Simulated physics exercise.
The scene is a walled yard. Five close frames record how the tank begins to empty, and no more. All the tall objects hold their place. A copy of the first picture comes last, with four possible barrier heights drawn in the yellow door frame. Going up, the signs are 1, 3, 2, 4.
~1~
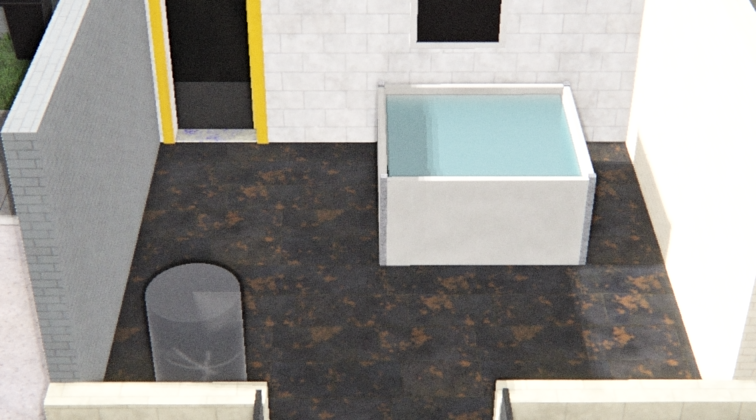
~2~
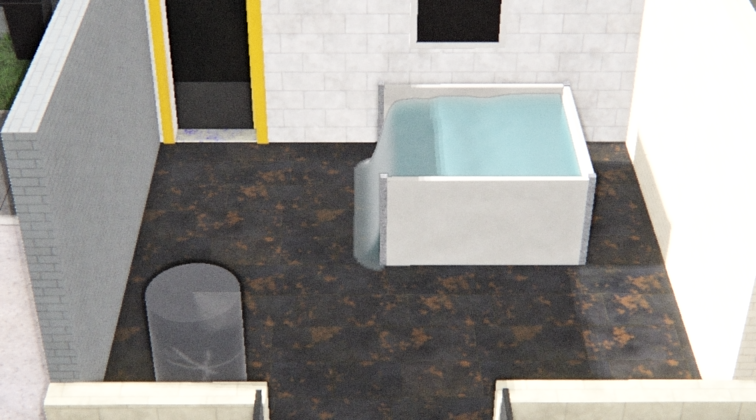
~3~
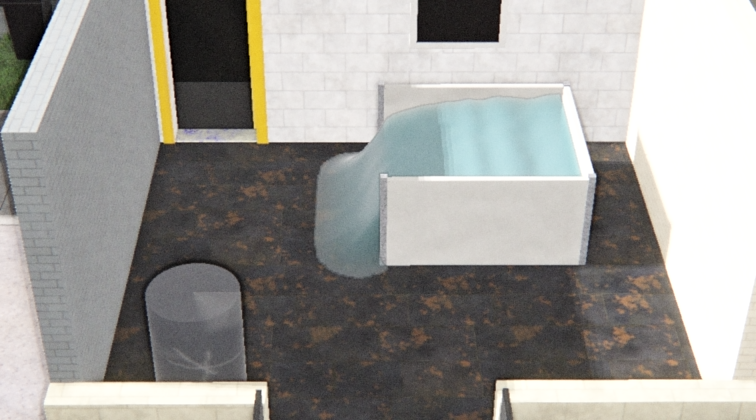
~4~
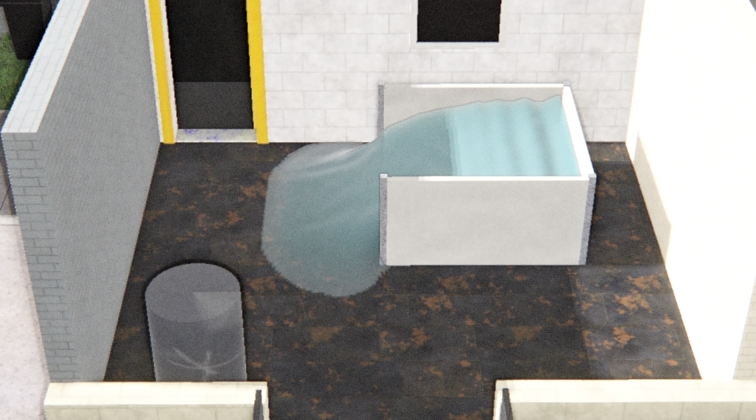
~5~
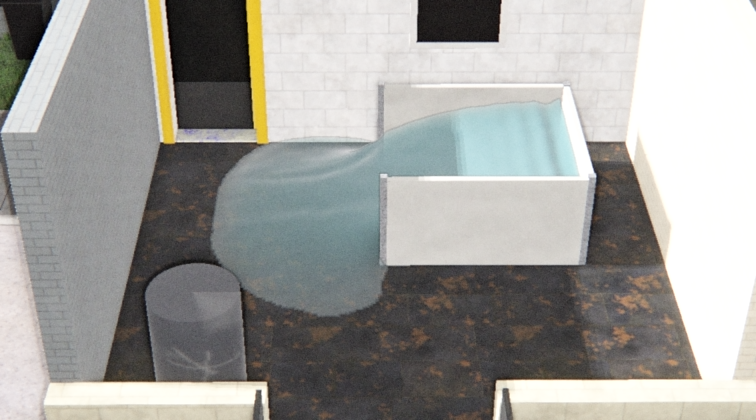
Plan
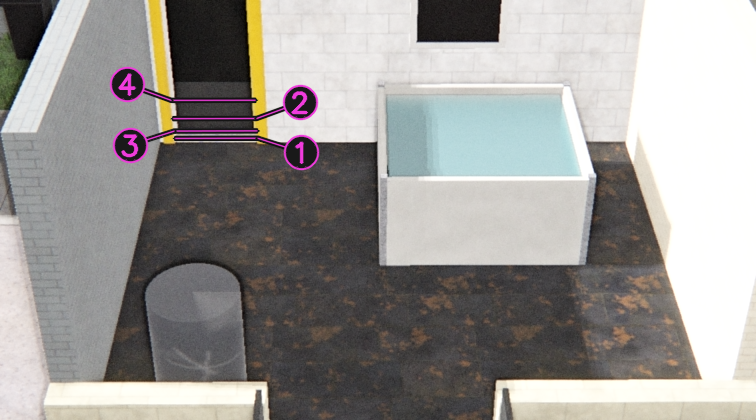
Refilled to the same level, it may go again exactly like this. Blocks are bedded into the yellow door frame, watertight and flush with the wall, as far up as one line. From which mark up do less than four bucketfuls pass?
I would pick line 4.
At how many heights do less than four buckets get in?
One of the four.
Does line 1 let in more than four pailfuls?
Yes.
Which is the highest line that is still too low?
That is line 2.
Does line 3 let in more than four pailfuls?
Yes, it does.
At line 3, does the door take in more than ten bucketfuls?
Yes.
On the marked copy, 1 at (216, 138); 2 at (214, 118); 3 at (215, 130); 4 at (213, 100); from the bottom up 1, 3, 2, 4.
For line 1, dozens of bucketfuls pour in.
For line 2, about 9 bucketfuls get in.
For line 3, dozens of bucketfuls pour in.
For line 4, a splash gets over, under a bucket.
